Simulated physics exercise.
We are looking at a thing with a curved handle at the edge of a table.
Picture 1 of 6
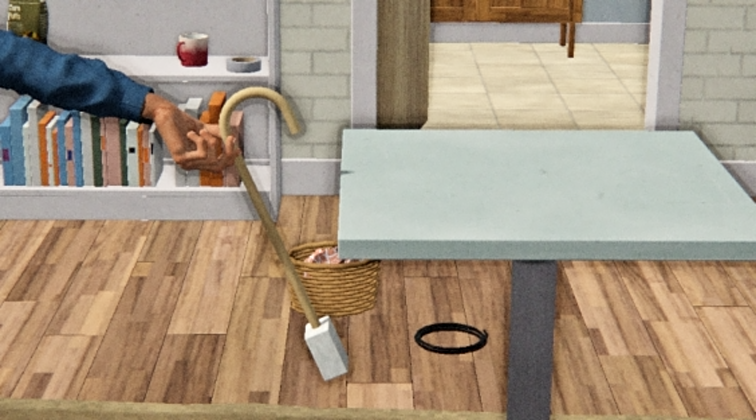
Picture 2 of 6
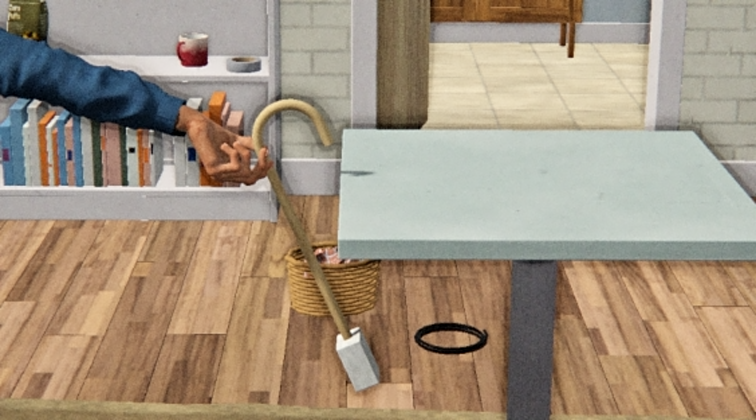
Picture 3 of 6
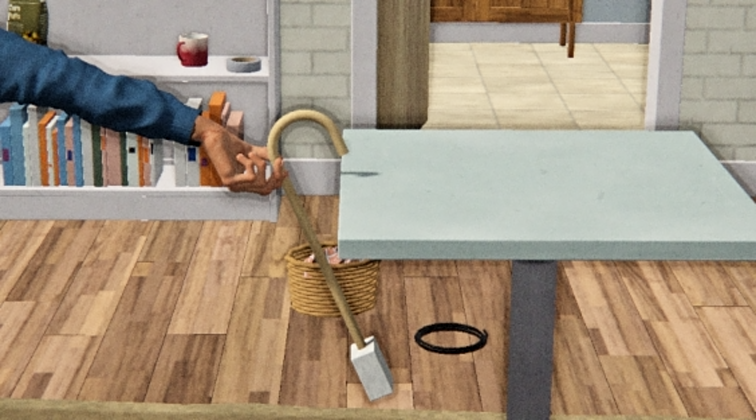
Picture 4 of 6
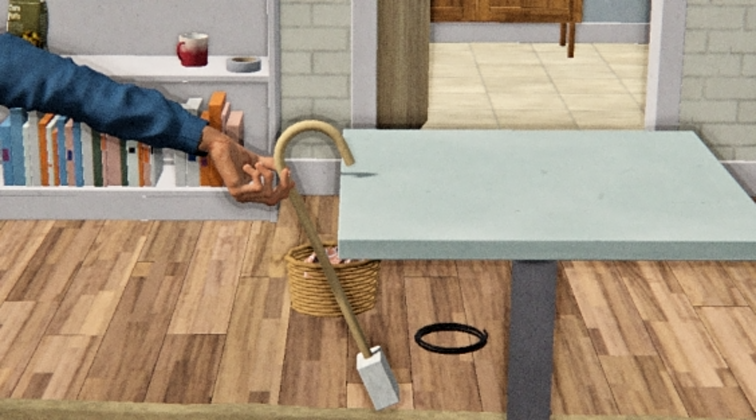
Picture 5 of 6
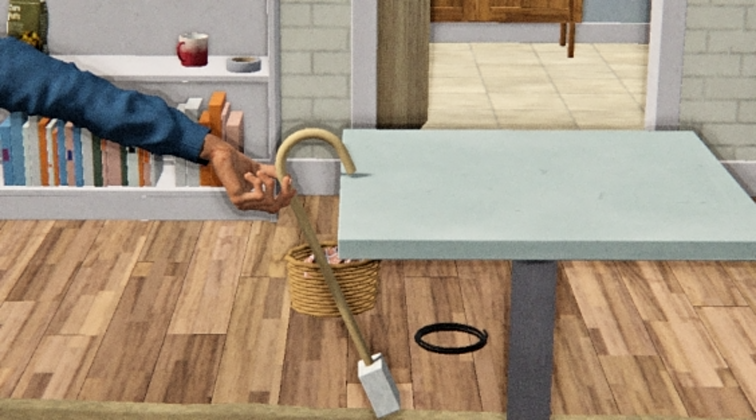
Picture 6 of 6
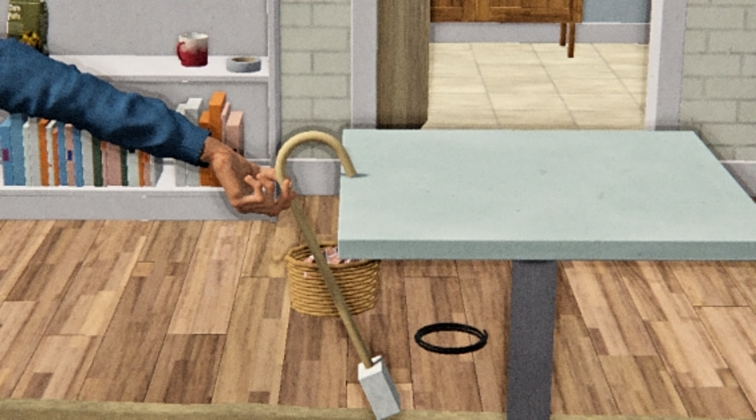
A hand moves a curved-handled white brush rightward and hooks it over the table's edge.
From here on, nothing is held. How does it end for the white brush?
It stays on.
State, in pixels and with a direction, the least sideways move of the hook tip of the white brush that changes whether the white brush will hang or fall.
The switch comes after a leftward move of 8 pixels.
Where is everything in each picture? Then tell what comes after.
The first picture shows still on the way; white brush (302, 229); table (538, 187).
The second picture shows still on the way; white brush (334, 240); table (538, 187).
The third picture shows still on the way; white brush (349, 250); table (538, 187).
The fourth picture shows still on the way; white brush (356, 260); table (538, 187).
The fifth picture shows still on the way; white brush (356, 268); table (538, 187).
The sixth picture shows in place, still held; white brush (356, 270); table (538, 187).
Then, 0.40 s later than the last frame, white brush at rest near (355, 271).
When it is over, the white brush hangs from the table, near (356, 271).
